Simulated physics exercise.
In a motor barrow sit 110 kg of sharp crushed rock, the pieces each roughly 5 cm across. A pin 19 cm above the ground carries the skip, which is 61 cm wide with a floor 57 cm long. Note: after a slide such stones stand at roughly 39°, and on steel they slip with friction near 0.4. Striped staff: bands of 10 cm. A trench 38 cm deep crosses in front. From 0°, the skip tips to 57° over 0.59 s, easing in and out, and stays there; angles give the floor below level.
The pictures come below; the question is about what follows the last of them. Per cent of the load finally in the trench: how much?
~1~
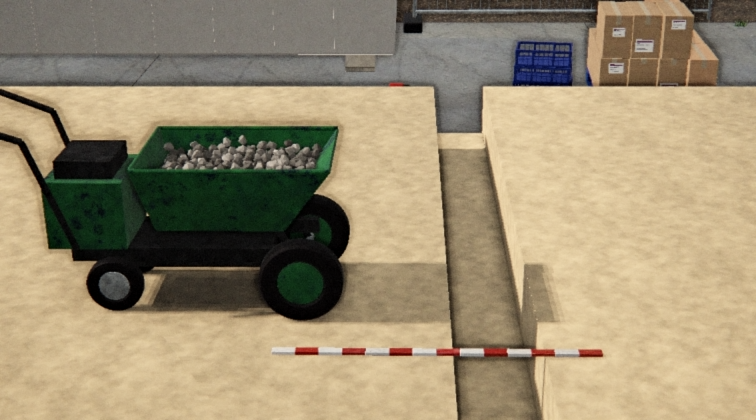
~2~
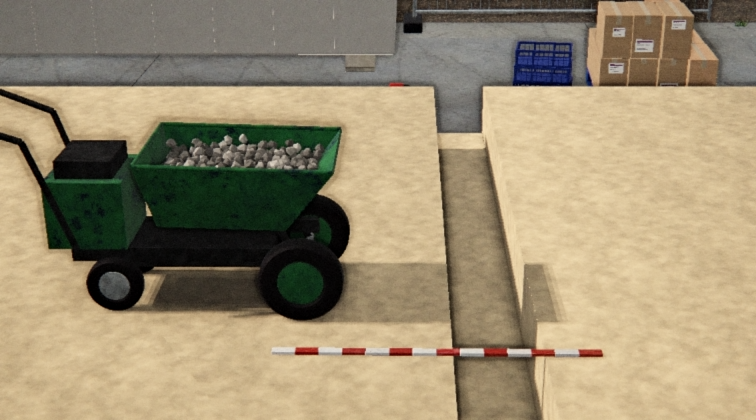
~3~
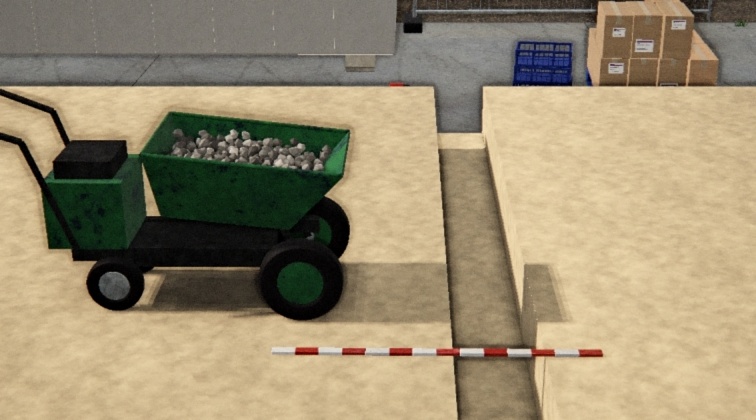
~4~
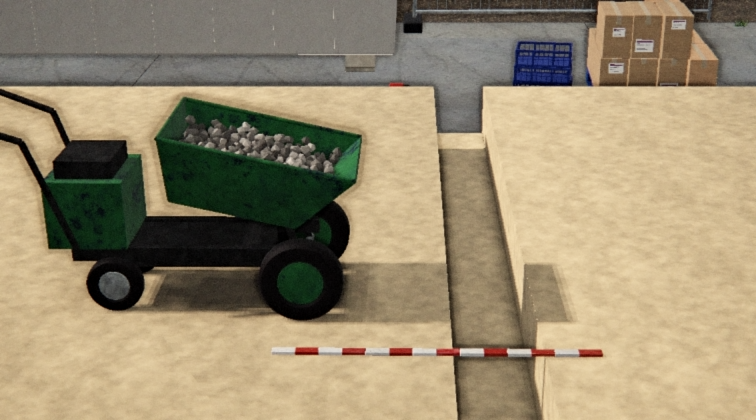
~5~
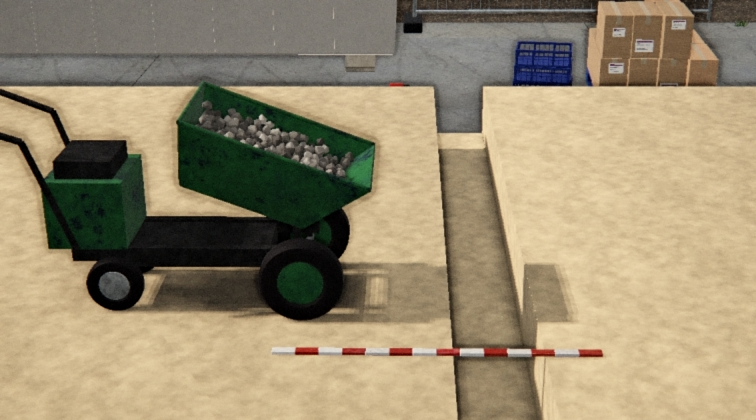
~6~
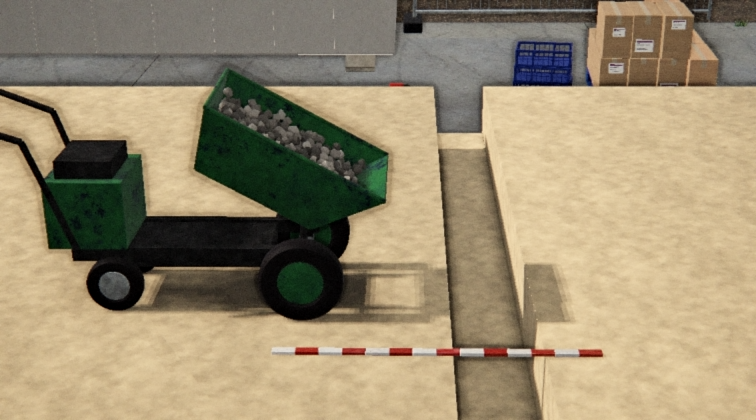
Approx. 34 %.
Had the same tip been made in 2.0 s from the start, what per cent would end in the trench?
It would come to roughly 10 per cent.
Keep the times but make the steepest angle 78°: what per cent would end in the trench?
Roughly 90 per cent would end in the trench.
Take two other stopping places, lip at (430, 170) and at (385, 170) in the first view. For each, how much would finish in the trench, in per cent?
Around 5 and then 25 percent.
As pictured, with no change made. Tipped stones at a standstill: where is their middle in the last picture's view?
Somewhere around (499, 356) in the last picture.
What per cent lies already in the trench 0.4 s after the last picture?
About 0%.
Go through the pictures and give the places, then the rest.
The first picture shows lip at (329, 172), floor tilted 0°, highest stones at (249, 148).
The second picture shows lip at (333, 173), floor tilted 2°, highest stones at (233, 147).
The third picture shows lip at (342, 176), floor tilted 6°, highest stones at (209, 141).
The fourth picture shows lip at (356, 182), floor tilted 13°, highest stones at (202, 131).
In the fifth picture, the skip is at 21°, its lip at (371, 190); the top of the load is at (216, 118).
In the sixth picture, the skip is at 29°, its lip at (385, 202); the top of the load is at (227, 107).
Then, 0.1 s after the last picture the floor is at 48°, 100 % in the skip; the foremost stones are at (383, 211).
Then, 0.4 s after the last picture the floor is at 57°, 98 % in the skip, 2 % short of the trench; the foremost stones are at (440, 223).
Then, 0.7 s after the last picture the floor is at 57°, 68 % in the skip, 6 % short of the trench, 26 % in the trench; the foremost stones are at (535, 325).
Then, 2.7 s after the last picture the floor is at 57°, 62 % in the skip, 3 % short of the trench, 34 % in the trench; the foremost stones are at (557, 335).
